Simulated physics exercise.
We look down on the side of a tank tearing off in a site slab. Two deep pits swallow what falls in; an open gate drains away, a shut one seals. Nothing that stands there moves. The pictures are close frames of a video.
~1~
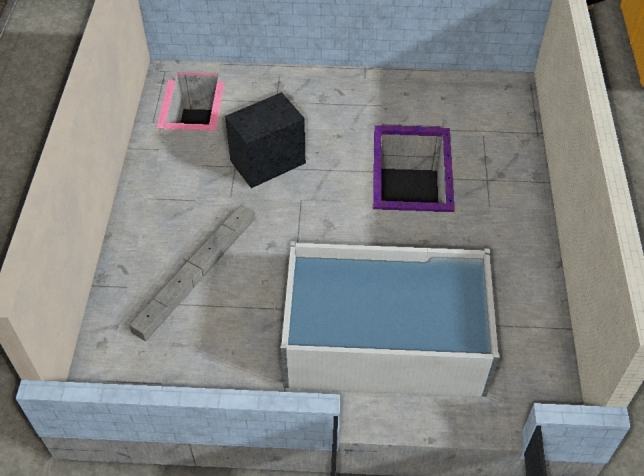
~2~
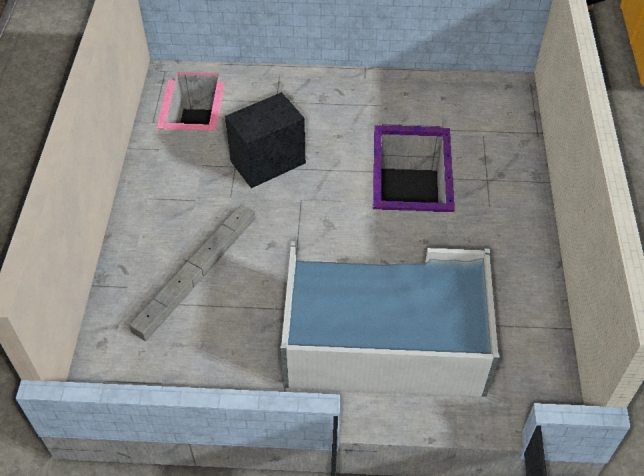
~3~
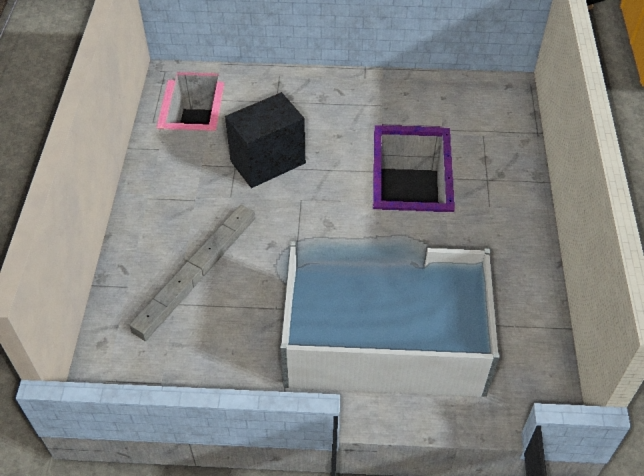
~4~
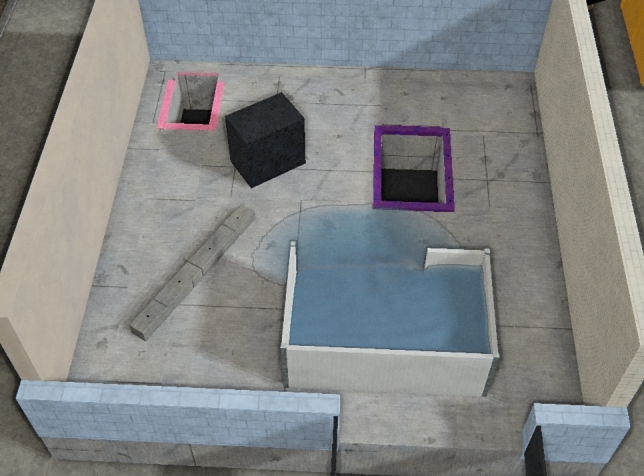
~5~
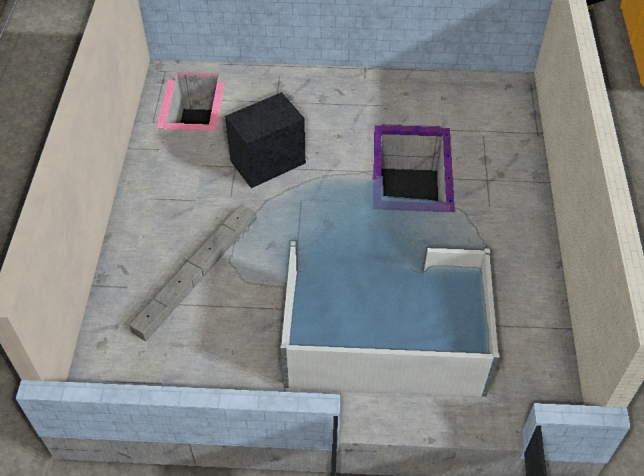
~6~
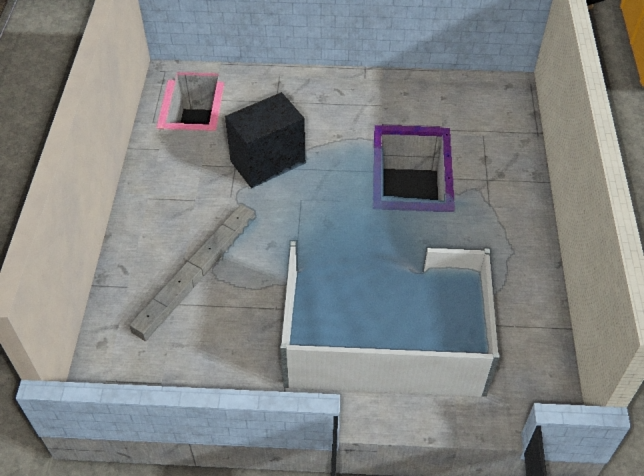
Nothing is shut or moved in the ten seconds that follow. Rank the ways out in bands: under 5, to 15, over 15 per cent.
The gate takes less than 5 %; the purple pit takes more than 15 %; the pink pit takes more than 15 %.
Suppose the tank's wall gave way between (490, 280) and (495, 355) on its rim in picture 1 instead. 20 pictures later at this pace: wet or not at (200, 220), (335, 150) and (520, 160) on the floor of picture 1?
In that order: No water, no water, under water.
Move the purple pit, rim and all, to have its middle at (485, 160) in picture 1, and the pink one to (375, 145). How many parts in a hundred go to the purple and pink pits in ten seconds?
Roughly, in per cent: Purple 6, pink 45.
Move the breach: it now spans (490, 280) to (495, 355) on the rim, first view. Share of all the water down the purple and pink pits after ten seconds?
In per cent: Purple 10, pink 8.
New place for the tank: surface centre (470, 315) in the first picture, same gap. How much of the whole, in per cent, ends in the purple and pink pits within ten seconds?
Per cent: Purple 30, pink 14.
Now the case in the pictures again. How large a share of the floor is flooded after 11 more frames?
Near 50 in a hundred.
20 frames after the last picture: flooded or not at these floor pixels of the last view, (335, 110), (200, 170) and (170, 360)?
In that order: Under water, flooded, awash.
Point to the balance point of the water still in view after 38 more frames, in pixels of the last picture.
I would point to (344, 212).
A moment on, water covers 35 % of the floor; the gate 0 %, the purple pit 8 %, the pink pit 0 %.
Next, water covers 50 % of the floor; the gate 0 %, the purple pit 13 %, the pink pit 0 %.
Then, water covers 65 % of the floor; the gate 0 %, the purple pit 18 %, the pink pit 5 %.
Later, water covers 85 % of the floor; the gate 0 %, the purple pit 22 %, the pink pit 13 %.
In the end, water covers 95 % of the floor; the gate 3 %, the purple pit 23 %, the pink pit 18 %.
